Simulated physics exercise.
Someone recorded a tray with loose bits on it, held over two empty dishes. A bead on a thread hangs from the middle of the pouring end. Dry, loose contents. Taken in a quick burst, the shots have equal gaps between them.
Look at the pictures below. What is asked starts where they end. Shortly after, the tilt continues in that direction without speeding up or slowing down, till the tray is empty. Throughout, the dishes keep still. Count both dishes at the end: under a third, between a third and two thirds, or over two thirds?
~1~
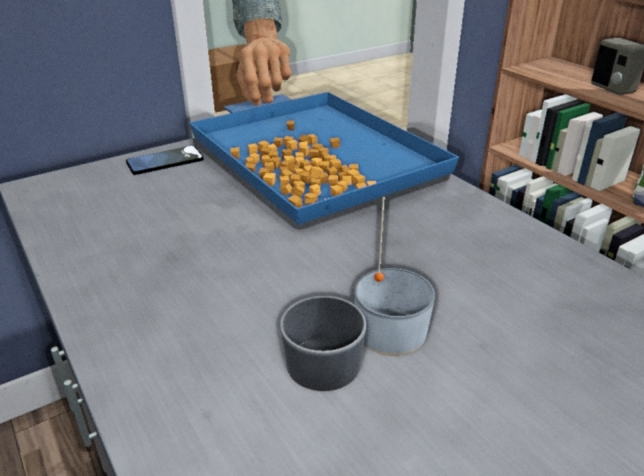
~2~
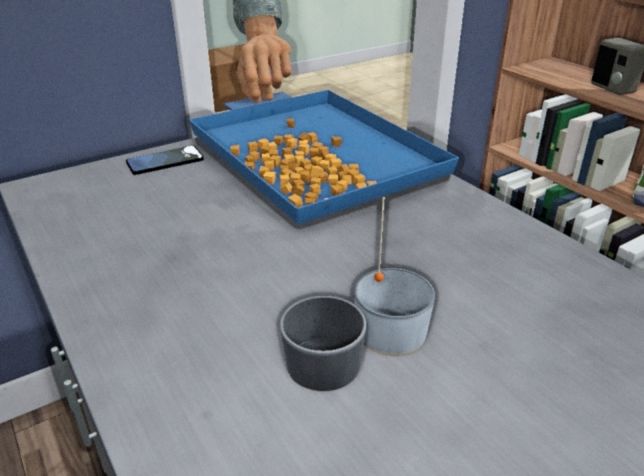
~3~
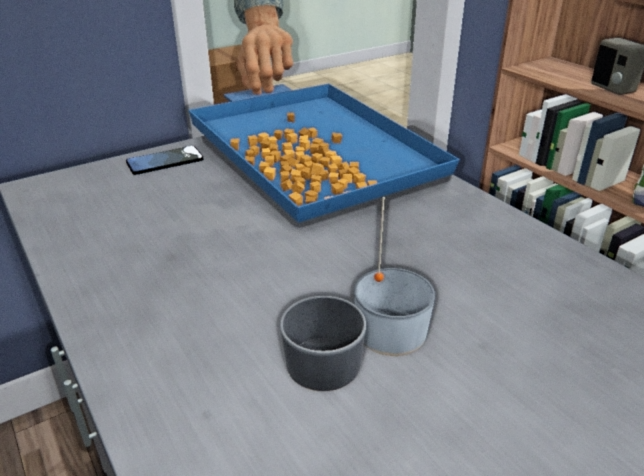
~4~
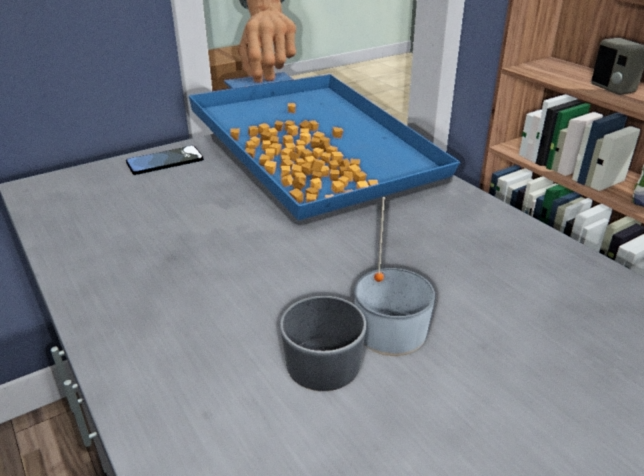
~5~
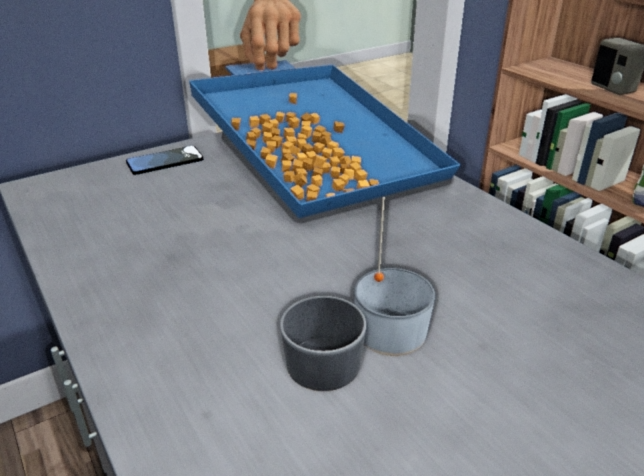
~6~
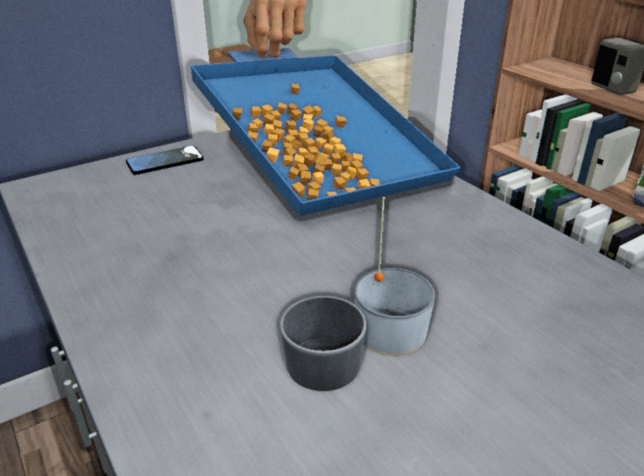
Never reaches a third.
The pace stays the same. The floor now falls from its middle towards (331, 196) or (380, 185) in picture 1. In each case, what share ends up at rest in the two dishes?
First heading 60 %, second heading 20 %.
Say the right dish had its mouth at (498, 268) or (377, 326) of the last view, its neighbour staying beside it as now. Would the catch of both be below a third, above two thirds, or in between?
To begin with: Between a third and two thirds; after that: Under a third.
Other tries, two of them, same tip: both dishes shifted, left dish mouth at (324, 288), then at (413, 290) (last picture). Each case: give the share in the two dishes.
About 0 and 50 per cent respectively.
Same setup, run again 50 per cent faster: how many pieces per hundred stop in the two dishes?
Estimate: Some 30 %.
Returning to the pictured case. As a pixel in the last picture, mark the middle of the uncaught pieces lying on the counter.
Around (476, 352).
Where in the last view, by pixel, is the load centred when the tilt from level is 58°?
Close to (391, 171).
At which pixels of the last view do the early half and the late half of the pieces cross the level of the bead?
First part (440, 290), rest (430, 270).
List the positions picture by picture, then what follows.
The first frame shows corners of the pouring end at (298, 207) and (455, 157), level; middle of the load at (305, 165), croutons; left dish at (347, 365); right dish at (418, 330); bead on its thread at (379, 277).
The second frame shows corners of the pouring end at (298, 207) and (455, 157), level; middle of the load at (305, 164).
The third frame shows corners of the pouring end at (299, 205) and (455, 159), tipped barely, lowest at the right corner; middle of the load at (305, 161).
The fourth frame shows corners of the pouring end at (300, 204) and (456, 161), tipped a little, lowest at the right corner; middle of the load at (306, 155).
The fifth frame shows corners of the pouring end at (302, 202) and (456, 164), tipped a little, lowest at the right corner; middle of the load at (307, 150).
The sixth frame shows corners of the pouring end at (303, 200) and (457, 166), tipped clearly, lowest at the right corner; middle of the load at (309, 144); left dish at (347, 365); right dish at (418, 330).
Soon, tray tipped steeply; nearly all on the tray; a stray few in the air.
A while on, tray tipped right over; nearly all on the tray; a small part outside both.
Towards the end, tray tipped past a quarter turn; a small part in the right dish; most outside both.
Finally, tray tipped past a quarter turn; none in the left dish; a small part in the right dish; most outside both.
